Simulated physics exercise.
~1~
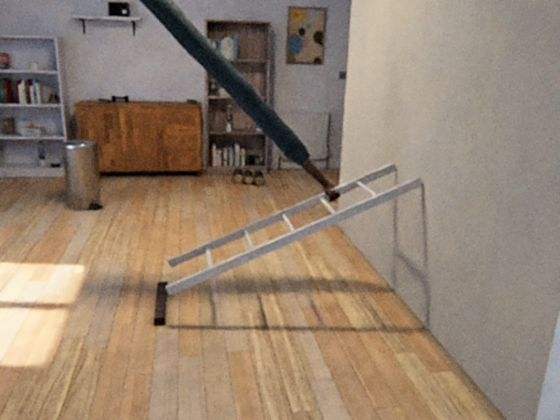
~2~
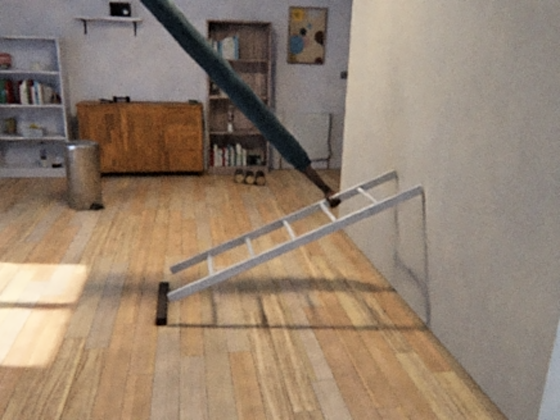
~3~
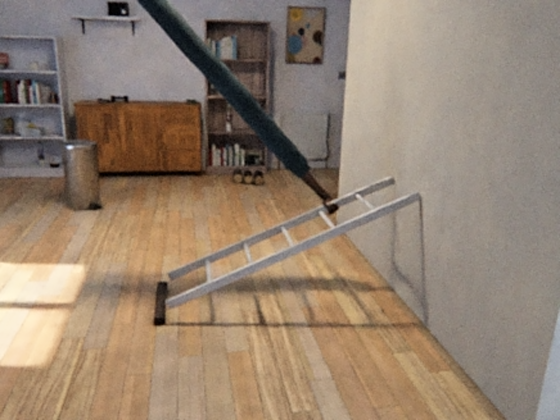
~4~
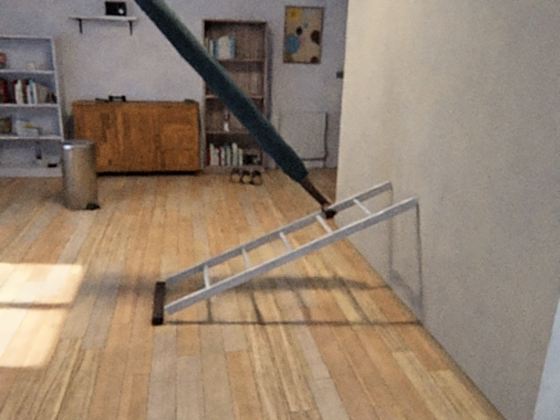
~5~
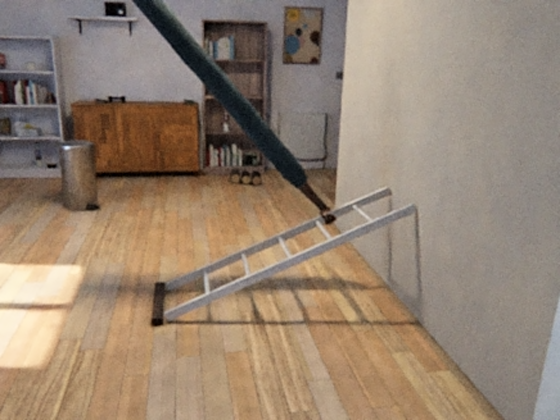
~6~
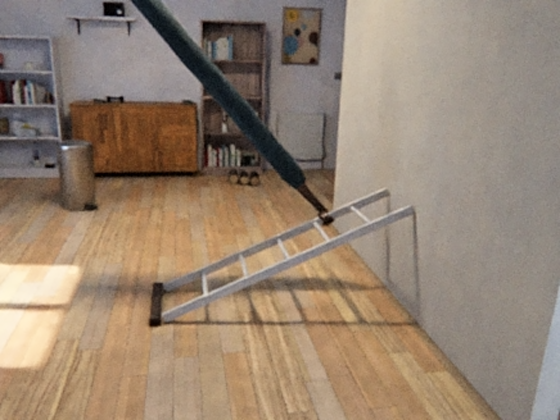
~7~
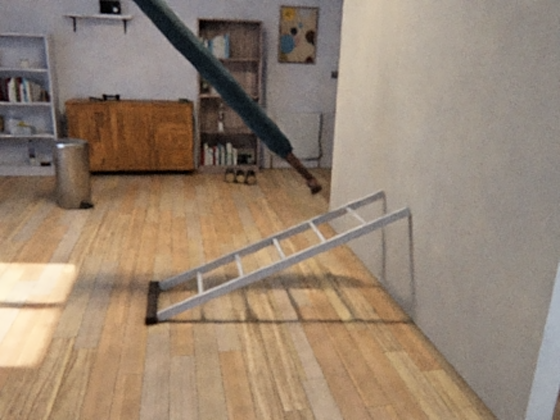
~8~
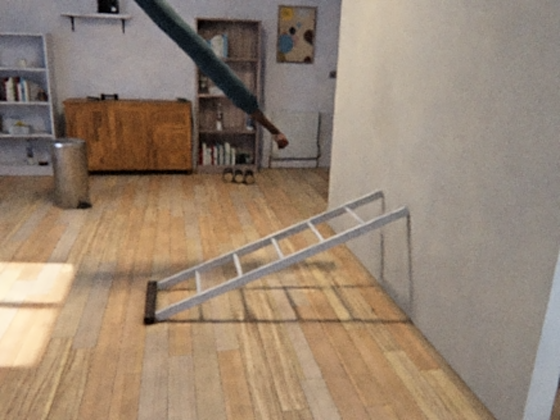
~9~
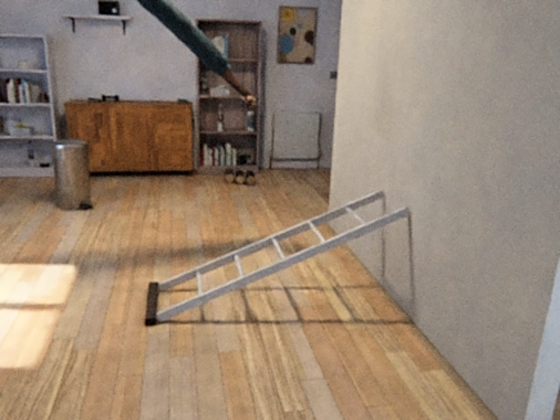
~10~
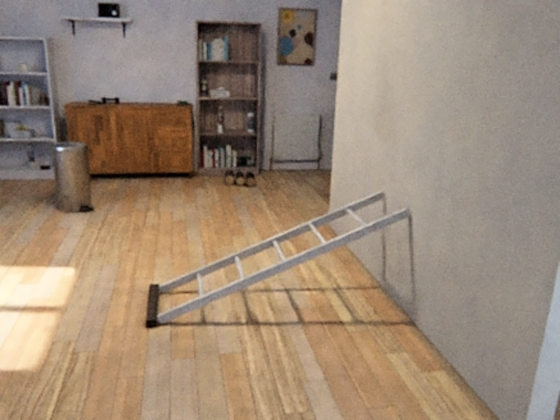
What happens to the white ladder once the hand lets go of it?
The white ladder stays leaning against the wall and does not slide out.
